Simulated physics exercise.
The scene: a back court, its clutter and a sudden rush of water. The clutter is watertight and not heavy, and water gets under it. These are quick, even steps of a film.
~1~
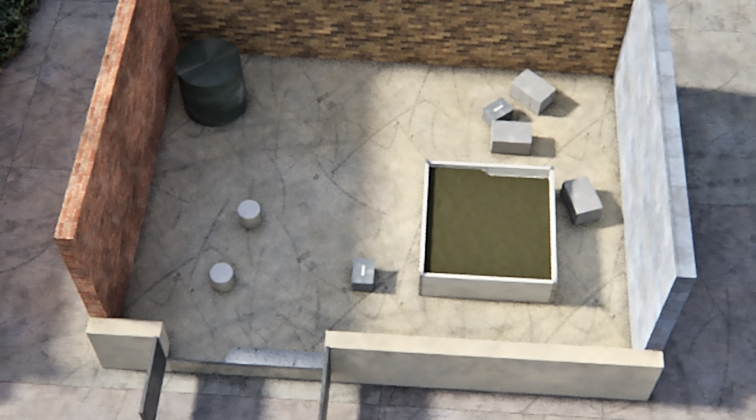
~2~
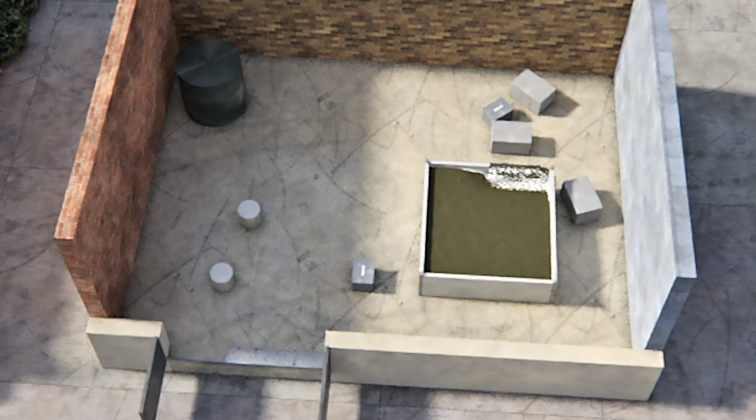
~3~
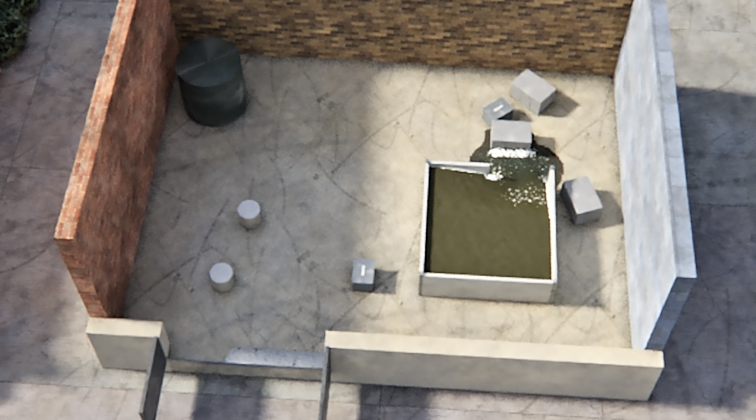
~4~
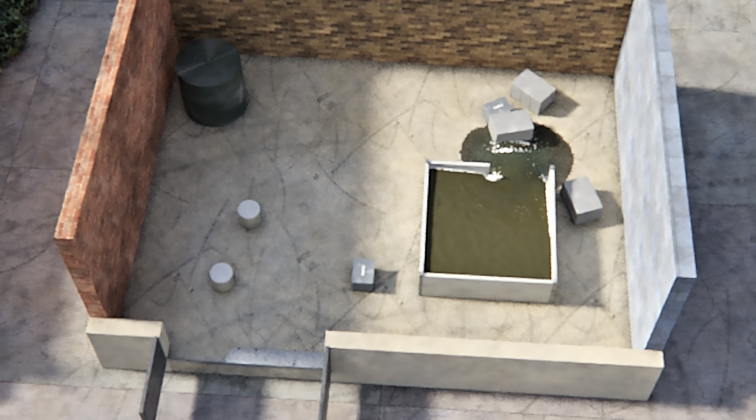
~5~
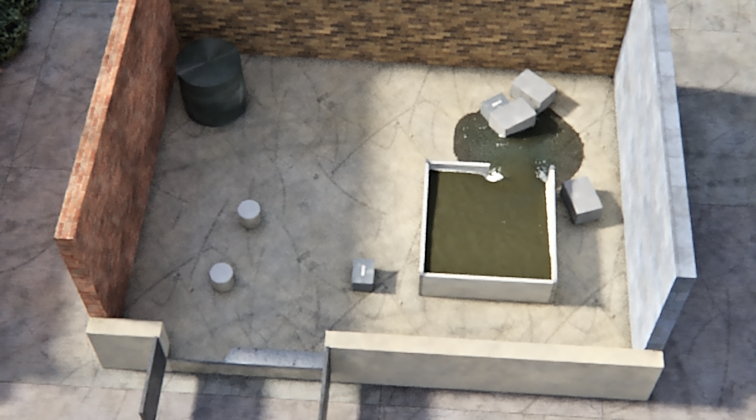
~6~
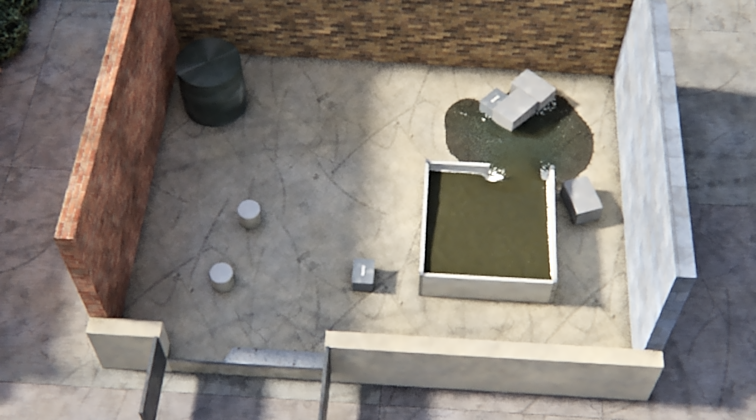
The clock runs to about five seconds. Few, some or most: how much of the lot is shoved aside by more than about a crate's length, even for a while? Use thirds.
It is one to two thirds.
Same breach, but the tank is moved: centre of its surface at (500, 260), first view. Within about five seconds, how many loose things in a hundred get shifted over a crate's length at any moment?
Near 60 in a hundred.
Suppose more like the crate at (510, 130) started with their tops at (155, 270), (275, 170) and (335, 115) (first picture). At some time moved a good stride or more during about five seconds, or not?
One after the other: Under that, no, shifted that much.
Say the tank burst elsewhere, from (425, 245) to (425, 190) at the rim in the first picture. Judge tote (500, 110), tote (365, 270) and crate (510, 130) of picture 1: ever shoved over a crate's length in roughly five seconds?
In turn: Less than that, shifted that much, not that far.
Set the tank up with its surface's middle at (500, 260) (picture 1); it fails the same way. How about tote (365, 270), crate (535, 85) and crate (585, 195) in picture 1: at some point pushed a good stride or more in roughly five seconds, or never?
In that order: No, pushed that far, yes.
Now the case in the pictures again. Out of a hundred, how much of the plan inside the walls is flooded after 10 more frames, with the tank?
Near 30 in a hundred.
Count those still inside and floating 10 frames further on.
3 of them.
A moment on, 2 of 7 are well off their spots; 1 afloat.
Next, 3 of 7 are well off their spots; 3 afloat.
Later, 3 of 7 are well off their spots; 2 afloat.
In the end, 4 of 7 are well off their spots, and 4 have been at some point; 3 afloat.
